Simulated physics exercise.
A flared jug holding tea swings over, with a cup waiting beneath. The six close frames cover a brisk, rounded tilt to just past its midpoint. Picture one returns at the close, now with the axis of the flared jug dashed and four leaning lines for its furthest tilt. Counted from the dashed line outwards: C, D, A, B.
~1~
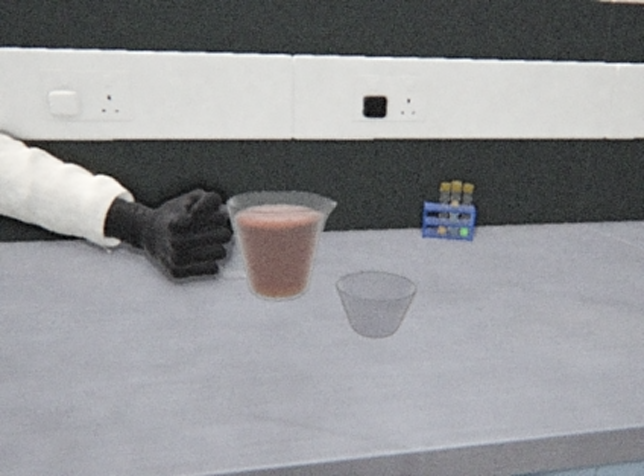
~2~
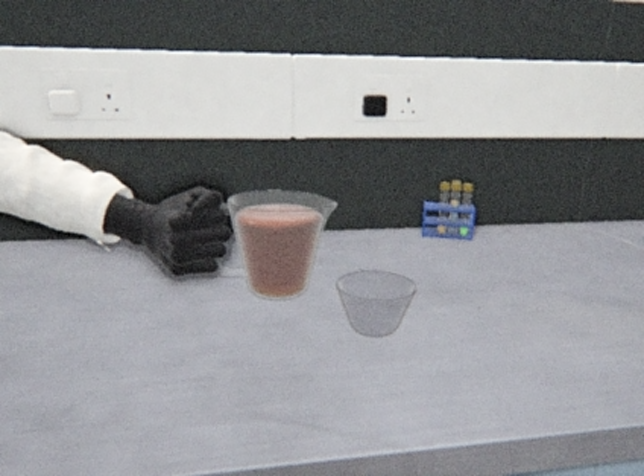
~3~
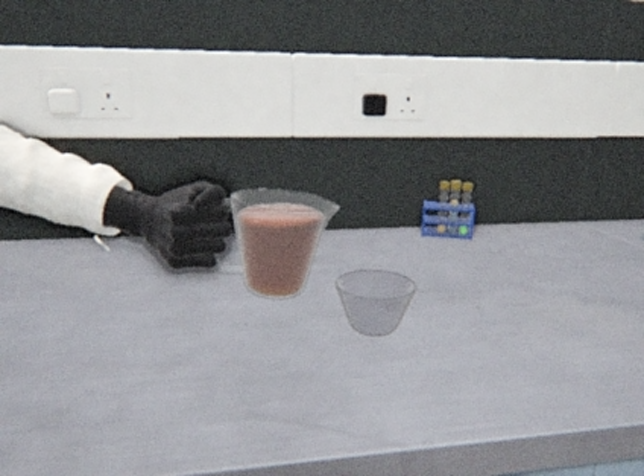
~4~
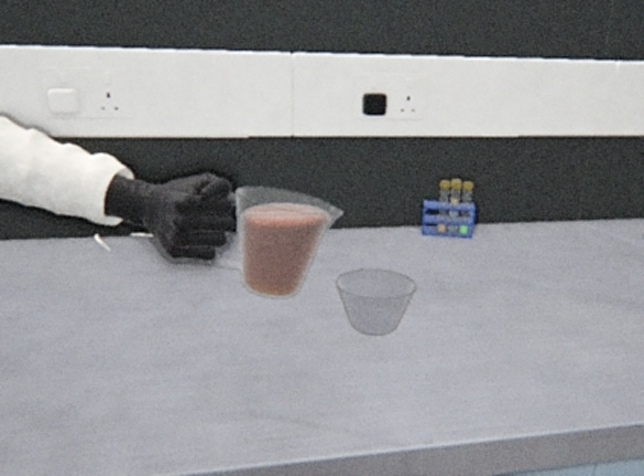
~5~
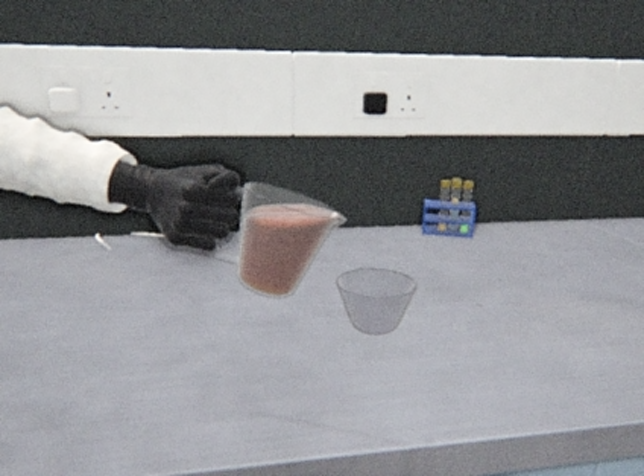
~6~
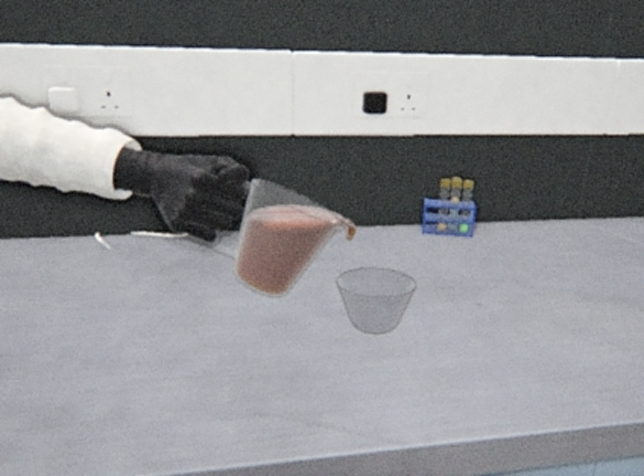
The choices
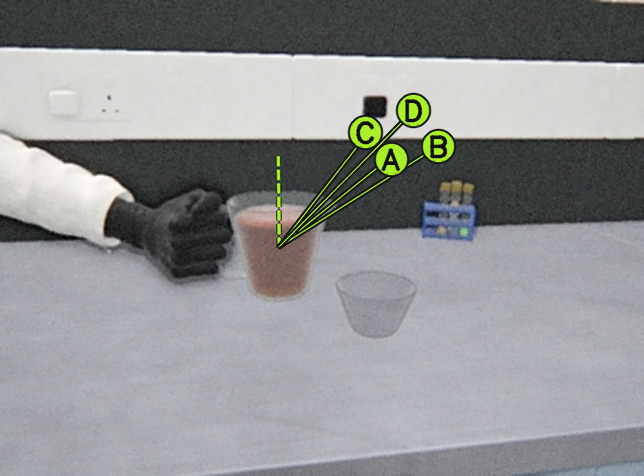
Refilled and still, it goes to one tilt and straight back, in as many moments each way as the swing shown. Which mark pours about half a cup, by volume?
C works best here.
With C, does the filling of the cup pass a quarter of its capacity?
Yes.
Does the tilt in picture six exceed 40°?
No, it does not.
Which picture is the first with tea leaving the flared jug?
Picture 6.
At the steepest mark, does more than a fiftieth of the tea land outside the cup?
Yes.
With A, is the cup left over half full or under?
Over.
On the marked copy, A at (376, 168); B at (424, 155); C at (356, 147); D at (401, 122).
For mark A, the cup ends with about 94 % of what it can hold.
For mark B, the cup is filled to the brim; 10 % of the tea is spilt.
For mark C, the cup ends with about 51 % of what it can hold.
For mark D, the cup ends with about 72 % of what it can hold.
